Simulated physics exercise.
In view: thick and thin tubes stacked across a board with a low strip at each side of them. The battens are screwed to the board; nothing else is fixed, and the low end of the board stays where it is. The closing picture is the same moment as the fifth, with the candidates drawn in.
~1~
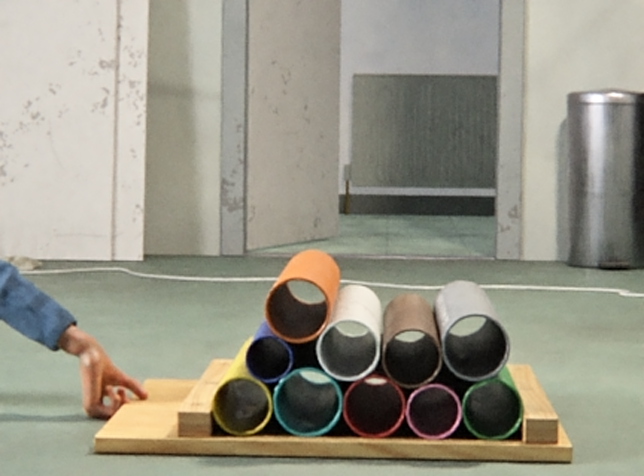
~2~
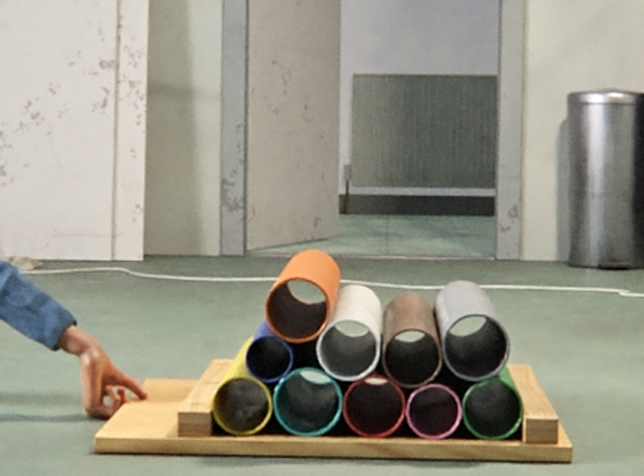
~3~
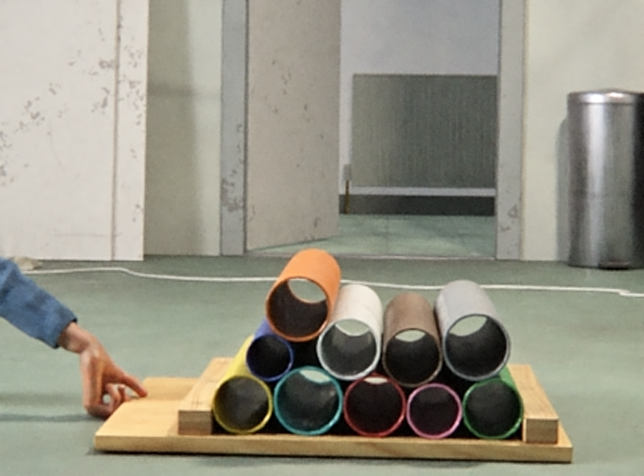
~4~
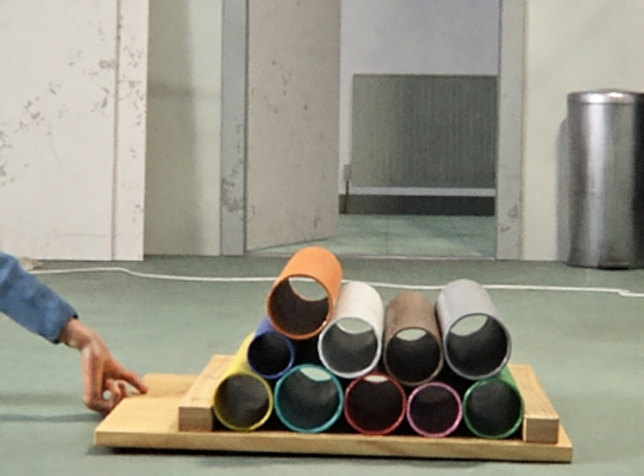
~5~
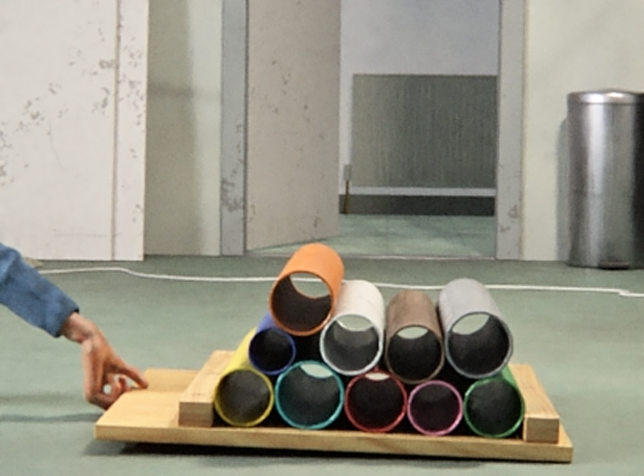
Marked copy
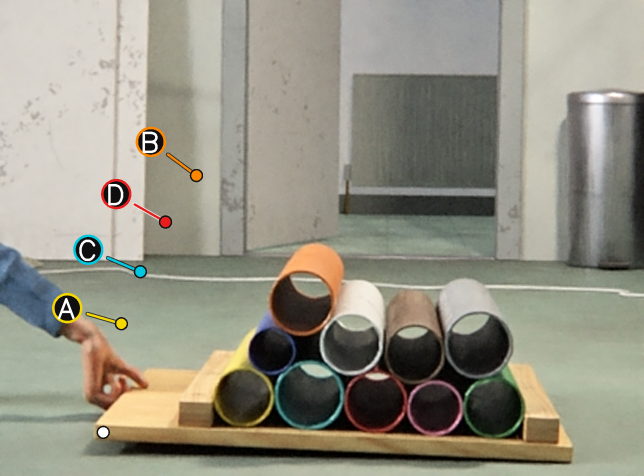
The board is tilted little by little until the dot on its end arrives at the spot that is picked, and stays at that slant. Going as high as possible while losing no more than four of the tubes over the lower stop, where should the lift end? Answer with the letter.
It can be raised to B.
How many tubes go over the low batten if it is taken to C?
The count is four.
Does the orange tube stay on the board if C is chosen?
No, with C.
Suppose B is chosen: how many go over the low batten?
It comes to four.
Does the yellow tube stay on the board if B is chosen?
Yes.
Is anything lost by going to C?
At C: Yes.
On the marked copy, A at (122, 324); B at (196, 175); C at (140, 271); D at (165, 222); the white dot at (103, 432).
Taking B. A third of the way, board at 20°.
Two thirds of the way, board at 36°.
When it is over, board at 36°, four over the low batten (brown, white, grey, orange).
As for the rest, A none over the low batten; C four over the low batten (brown, white, grey, orange); D four over the low batten (brown, white, grey, orange).
